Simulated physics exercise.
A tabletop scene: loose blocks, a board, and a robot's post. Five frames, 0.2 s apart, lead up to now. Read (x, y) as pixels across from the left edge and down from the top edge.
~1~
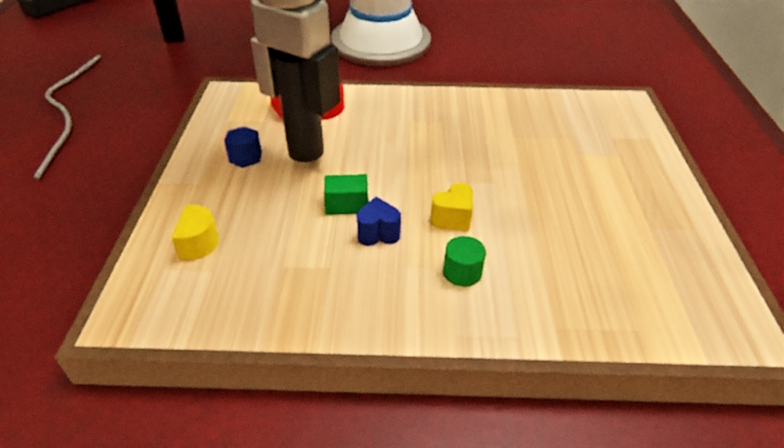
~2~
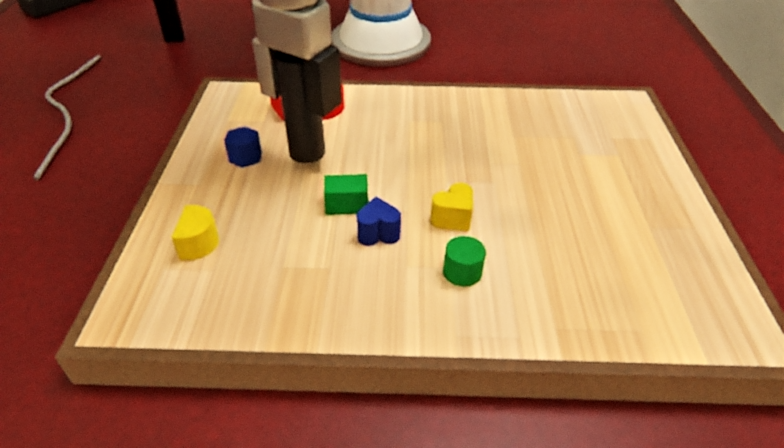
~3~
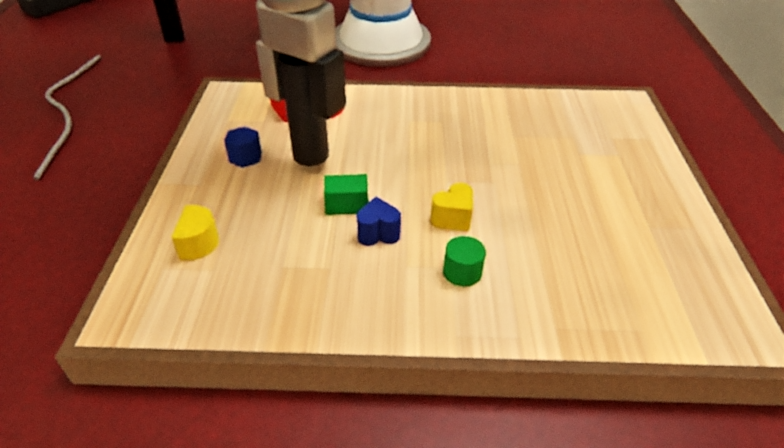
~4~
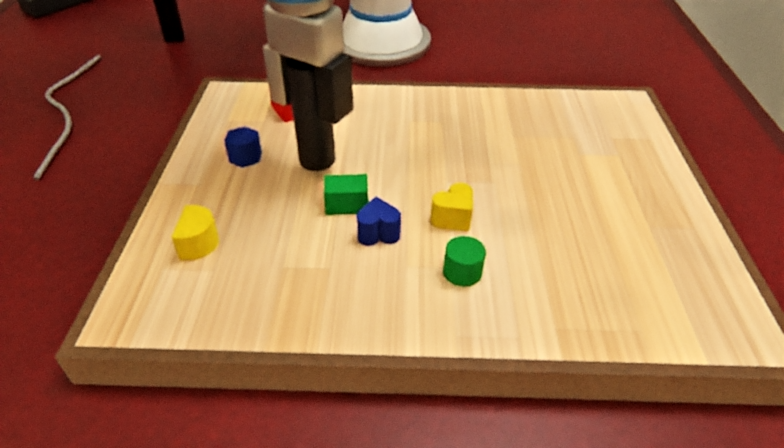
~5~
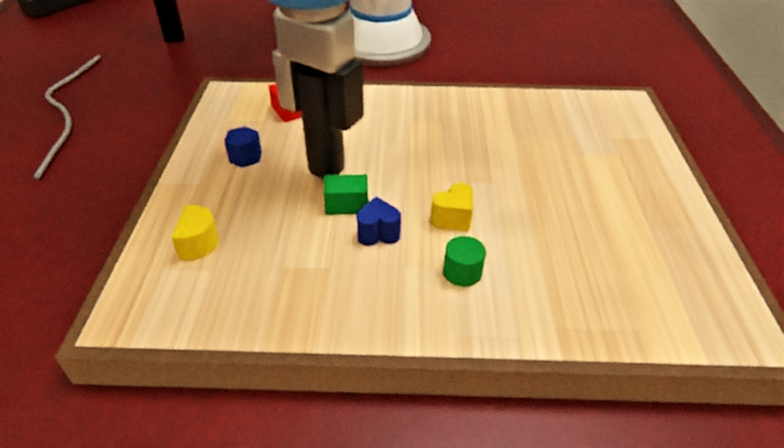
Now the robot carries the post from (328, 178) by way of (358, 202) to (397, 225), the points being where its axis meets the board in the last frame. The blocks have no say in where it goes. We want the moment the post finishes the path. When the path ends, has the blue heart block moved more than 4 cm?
Yes - that is the case.
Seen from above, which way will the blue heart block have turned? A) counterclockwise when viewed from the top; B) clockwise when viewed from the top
B: Clockwise when viewed from the top.
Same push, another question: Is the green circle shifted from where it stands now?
My answer is no.
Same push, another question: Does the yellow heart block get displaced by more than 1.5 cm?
Answer: No.
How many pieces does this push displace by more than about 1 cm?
It looks like two blocks will be pushed more than about 1 cm.
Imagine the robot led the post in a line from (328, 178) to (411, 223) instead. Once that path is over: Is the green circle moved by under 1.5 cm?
I expect so.
The first path, step by step. One third of the way, post (347, 183); green rectangle (357, 193), turned 15° anticlockwise; blue heart block (381, 213), turned 10° clockwise.
Two thirds of the way, post (370, 199); green rectangle (379, 211), turned 15° anticlockwise; blue heart block (394, 232), turned 40° clockwise.
At the end, post (398, 213); green rectangle (401, 228); blue heart block (403, 252), turned 60° clockwise; yellow heart block still; green circle still.
